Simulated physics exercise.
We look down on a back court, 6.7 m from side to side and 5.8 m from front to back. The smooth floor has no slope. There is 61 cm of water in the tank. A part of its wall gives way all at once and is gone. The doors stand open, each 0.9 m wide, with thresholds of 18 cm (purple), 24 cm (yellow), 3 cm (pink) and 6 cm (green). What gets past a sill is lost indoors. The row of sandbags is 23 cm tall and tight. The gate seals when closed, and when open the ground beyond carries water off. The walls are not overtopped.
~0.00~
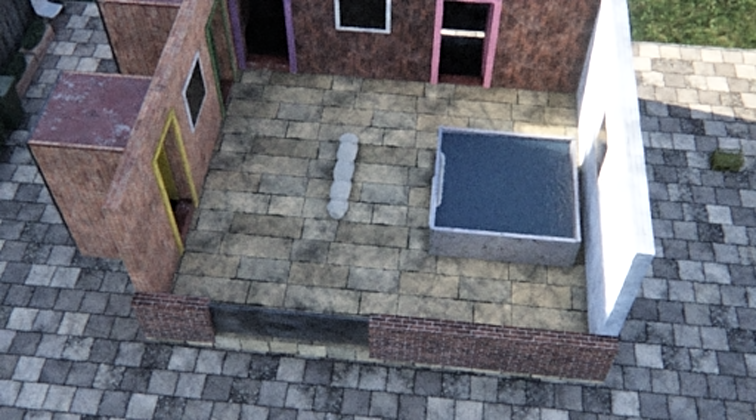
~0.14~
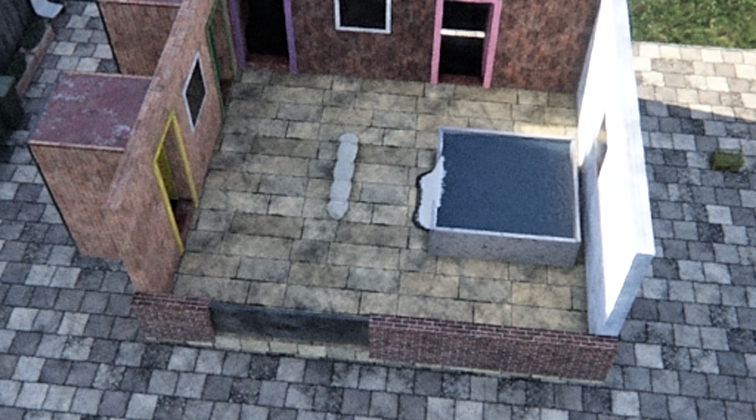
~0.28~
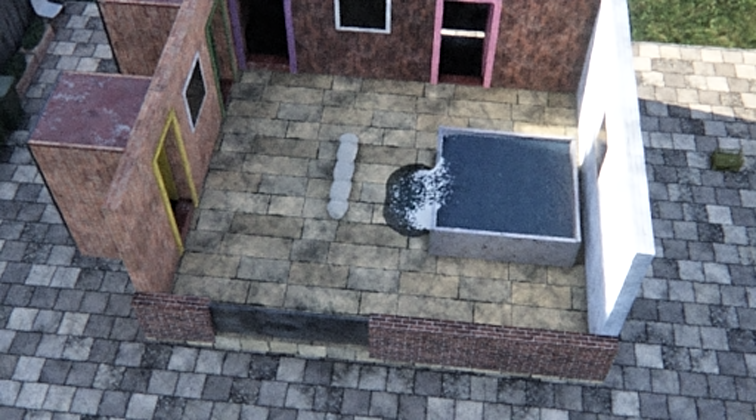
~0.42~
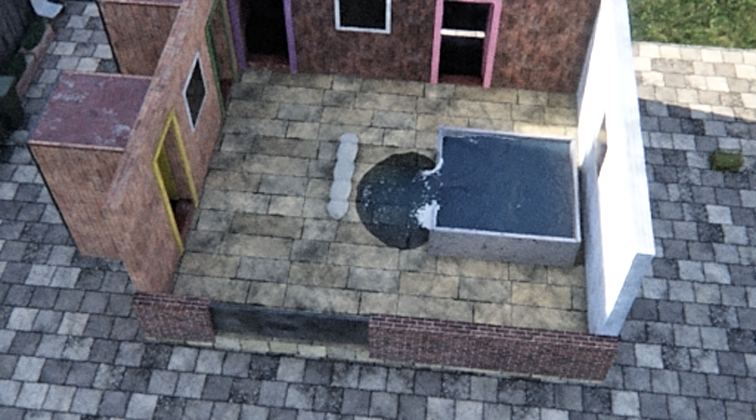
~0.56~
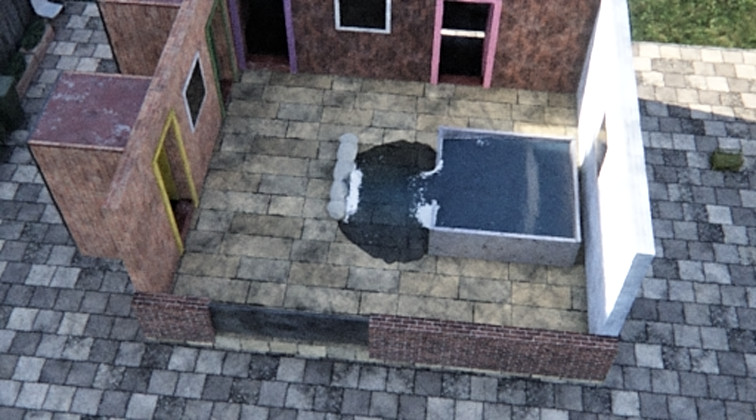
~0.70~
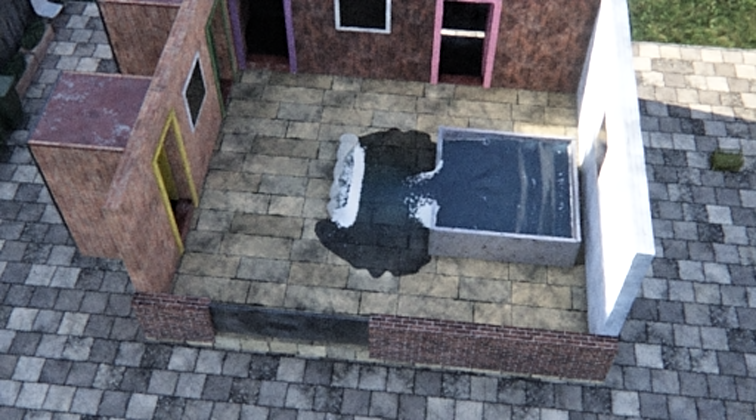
We see a walled court from above with a full tank at right; part of the tank's left side opens, and water pours out, spreading leftward across the paved floor and foaming against a short row of pale round blocks.
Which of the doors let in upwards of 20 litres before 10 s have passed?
Door by door: At the purple door it stays under the limit; at the yellow door it does not reach the limit; at the pink door it exceeds the limit; at the green door it goes over the limit.
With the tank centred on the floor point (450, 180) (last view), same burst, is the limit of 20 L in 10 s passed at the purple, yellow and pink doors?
Against that limit: Purple under, yellow under, pink not over.
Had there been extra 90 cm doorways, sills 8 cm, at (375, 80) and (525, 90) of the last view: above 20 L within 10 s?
In turn: Above, below.
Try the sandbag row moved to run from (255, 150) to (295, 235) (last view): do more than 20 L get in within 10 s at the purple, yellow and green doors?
Then: Purple past it, yellow below, green past it.
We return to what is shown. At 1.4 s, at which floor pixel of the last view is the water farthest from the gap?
At about (244, 266).
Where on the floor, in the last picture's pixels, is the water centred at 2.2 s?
At about (440, 203).
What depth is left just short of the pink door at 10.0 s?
About 7.0 cm.
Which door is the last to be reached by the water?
Last comes the green one.
After 1.4 s water covers 25 % of the floor and is deepest (40 cm) near (356, 190); purple door not reached, yellow door not reached, pink door not reached, green door not reached.
After 2.2 s water covers 50 % of the floor and is deepest (36 cm) near (356, 190); purple door not reached, yellow door not reached, pink door not reached, green door not reached.
After 3.5 s water covers 65 % of the floor and is deepest (25 cm) near (366, 191); purple door 6 cm at the sill, 0 L in, yellow door 13 cm at the sill, 0 L in, pink door 8 cm at the sill, 7 L in, green door 9 cm at the sill, 2 L in.
After 6.0 s water covers 90 % of the floor and is deepest (18 cm) near (355, 198); purple door 9 cm at the sill, 0 L in, yellow door 8 cm at the sill, 0 L in, pink door 7 cm at the sill, 34 L in, green door 10 cm at the sill, 35 L in.
After 10.0 s water covers 95 % of the floor and is deepest (13 cm) near (570, 112); purple door 9 cm at the sill, 0 L in, yellow door 7 cm at the sill, 0 L in, pink door 7 cm at the sill, 64 L in, green door 10 cm at the sill, 79 L in.
